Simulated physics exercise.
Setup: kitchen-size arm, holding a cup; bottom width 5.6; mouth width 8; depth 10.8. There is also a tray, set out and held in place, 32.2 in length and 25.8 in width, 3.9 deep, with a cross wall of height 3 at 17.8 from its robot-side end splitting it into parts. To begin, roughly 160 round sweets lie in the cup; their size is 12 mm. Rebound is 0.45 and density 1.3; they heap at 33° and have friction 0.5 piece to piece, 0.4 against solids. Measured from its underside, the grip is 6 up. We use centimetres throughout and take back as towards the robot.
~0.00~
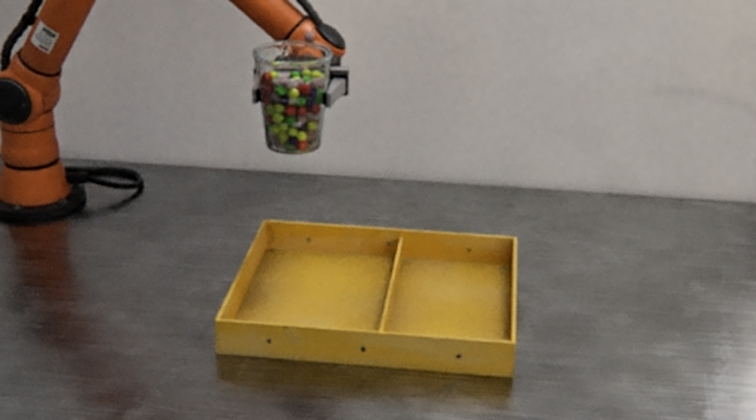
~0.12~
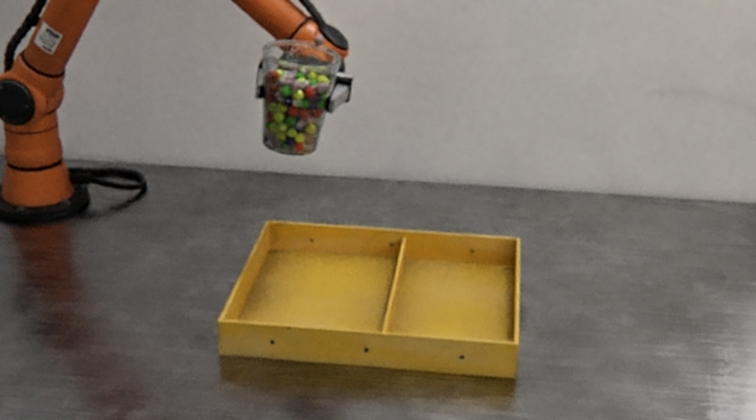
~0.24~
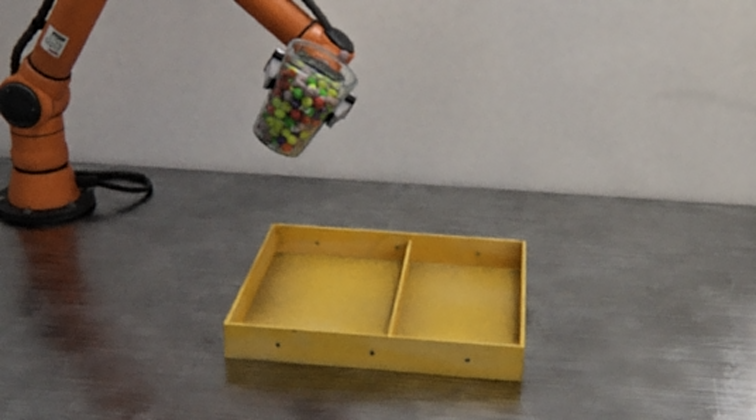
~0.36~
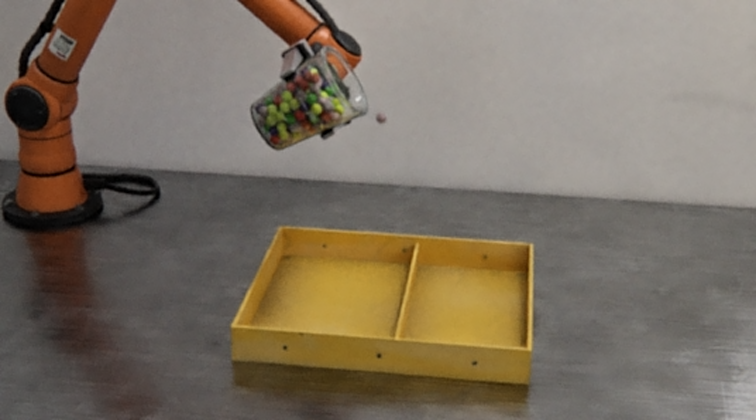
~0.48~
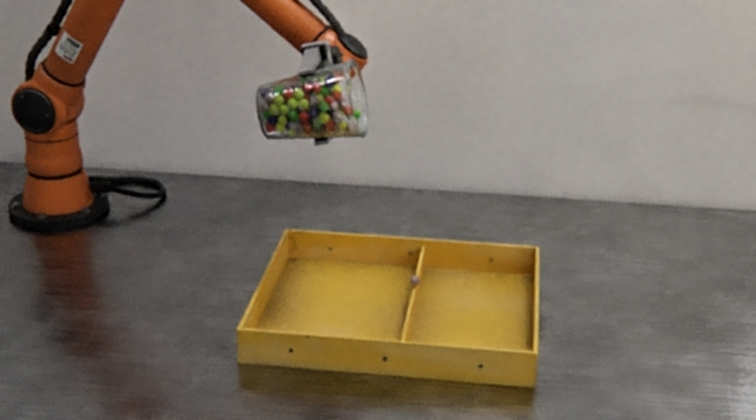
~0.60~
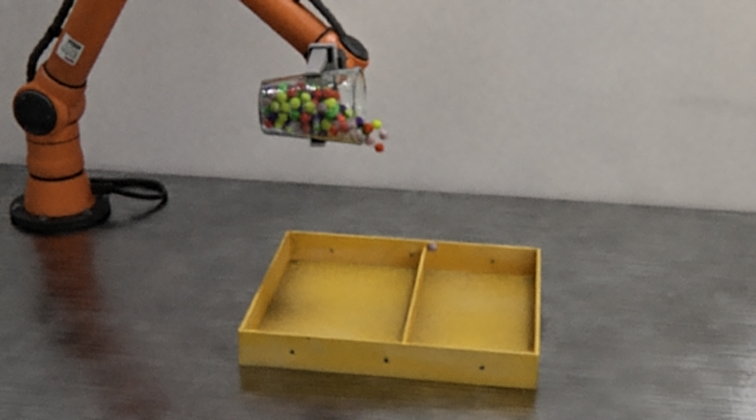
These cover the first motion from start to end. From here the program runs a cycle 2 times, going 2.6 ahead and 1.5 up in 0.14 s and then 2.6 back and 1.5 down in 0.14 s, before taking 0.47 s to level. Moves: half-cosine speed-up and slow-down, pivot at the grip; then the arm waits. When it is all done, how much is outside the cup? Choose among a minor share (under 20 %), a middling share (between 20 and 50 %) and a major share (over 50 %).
A major share.
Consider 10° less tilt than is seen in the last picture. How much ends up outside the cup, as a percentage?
It would be near 35 per cent.
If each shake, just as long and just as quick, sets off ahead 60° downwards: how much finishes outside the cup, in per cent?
I'd reckon around 25 per cent.
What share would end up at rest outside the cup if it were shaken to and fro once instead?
It would come to about 35 %.
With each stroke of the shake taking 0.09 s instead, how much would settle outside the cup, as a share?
In that case about 90 in a hundred.
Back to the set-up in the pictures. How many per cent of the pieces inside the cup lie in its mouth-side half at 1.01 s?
Mouth half: Close to 60 per cent.
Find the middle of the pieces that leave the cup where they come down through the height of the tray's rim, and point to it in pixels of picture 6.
Around (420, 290).
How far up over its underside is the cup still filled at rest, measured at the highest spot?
I'd say near 6.0 cm from the bottom.
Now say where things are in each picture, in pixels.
In the first picture, cup middle at (293, 100), level; upper third of the load around (293, 82), from x 265 to 320, top at y 35; 163 in the cup.
In the second picture, cup middle at (296, 101), tilted 8° forward; upper third of the load around (295, 83), from x 270 to 325, top at y 40.
In the third picture, cup middle at (299, 103), tilted 30° forward; upper third of the load around (302, 88), from x 260 to 345, top at y 55.
In the fourth picture, cup middle at (305, 104), tilted 56° forward; upper third of the load around (308, 91), from x 260 to 380, top at y 70; 162 in the cup, 1 in flight or on a rim.
In the fifth picture, cup middle at (310, 106), tilted 78° forward; upper third of the load around (308, 94), from x 265 to 415, top at y 80; 162 in the cup, 1 in the far-side part.
In the sixth picture, cup middle at (311, 106), tilted 86° forward; upper third of the load around (299, 96), from x 265 to 430, top at y 85; 161 in the cup, 2 in flight or on a rim.
After 1.01 s, tilted 86° forward, highest piece 28 above the table; 105 in the cup, 25 in the far-side part, 20 in the robot-side part, 13 in flight or on a rim.
After 1.42 s, tilted 35° forward, highest piece 28 above the table; 62 in the cup, 50 in the far-side part, 49 in the robot-side part, 1 on the table or floor, 1 in flight or on a rim.
After 1.83 s, level, highest piece 26 above the table; 62 in the cup, 51 in the far-side part, 49 in the robot-side part, 1 on the table or floor.
After 2.88 s, level, highest piece 26 above the table; 62 in the cup, 51 in the far-side part, 49 in the robot-side part, 1 on the table or floor.
At rest, 62 in the cup, 51 in the far-side part, 49 in the robot-side part, 1 on the table or floor. That is 62 % outside the cup.
